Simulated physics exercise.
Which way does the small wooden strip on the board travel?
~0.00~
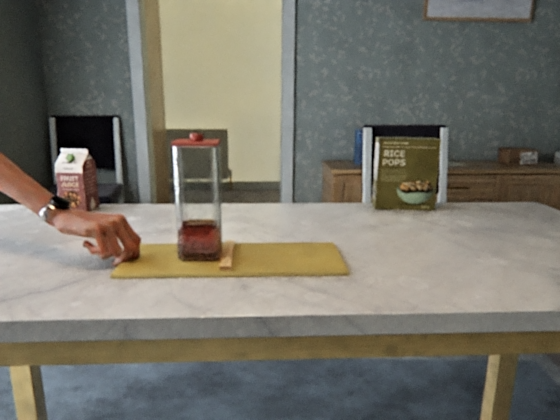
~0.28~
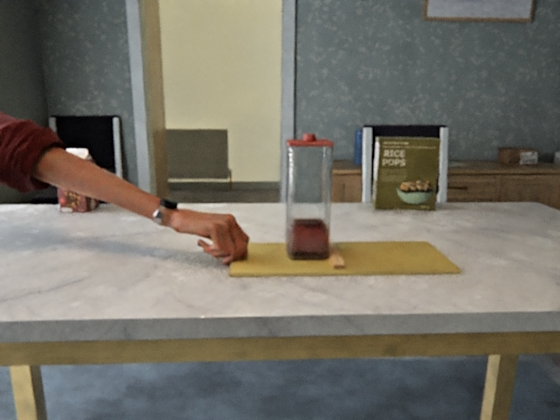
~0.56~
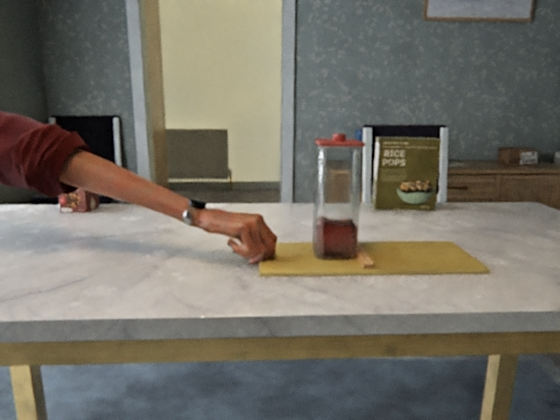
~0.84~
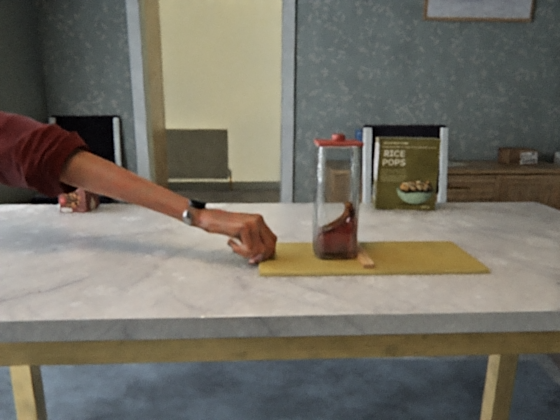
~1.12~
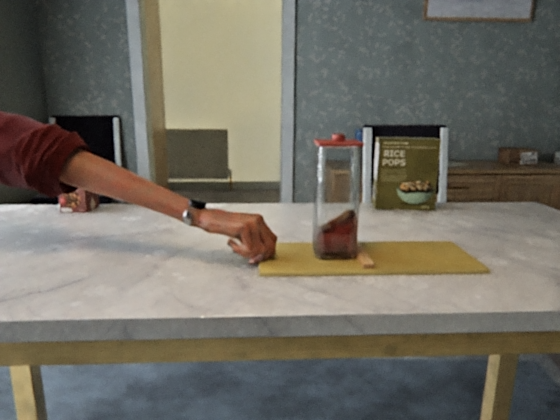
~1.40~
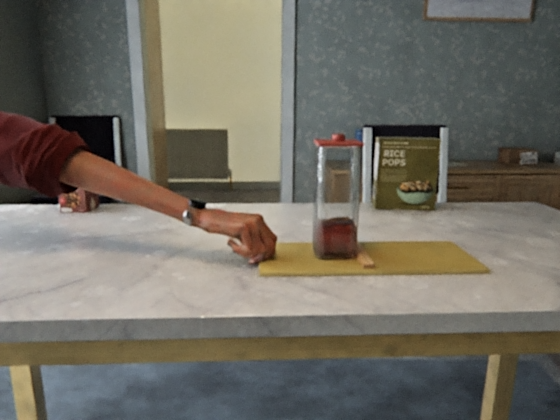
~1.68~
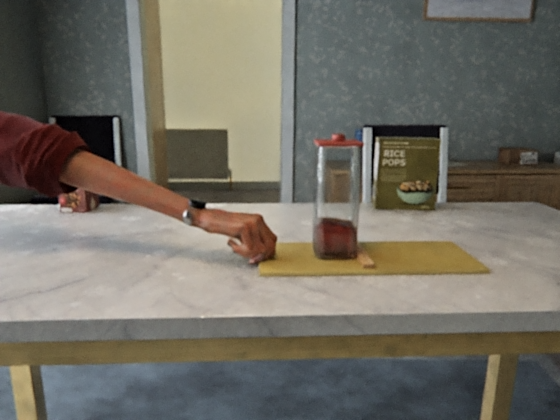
The small wooden strip moves to the right along with the board.
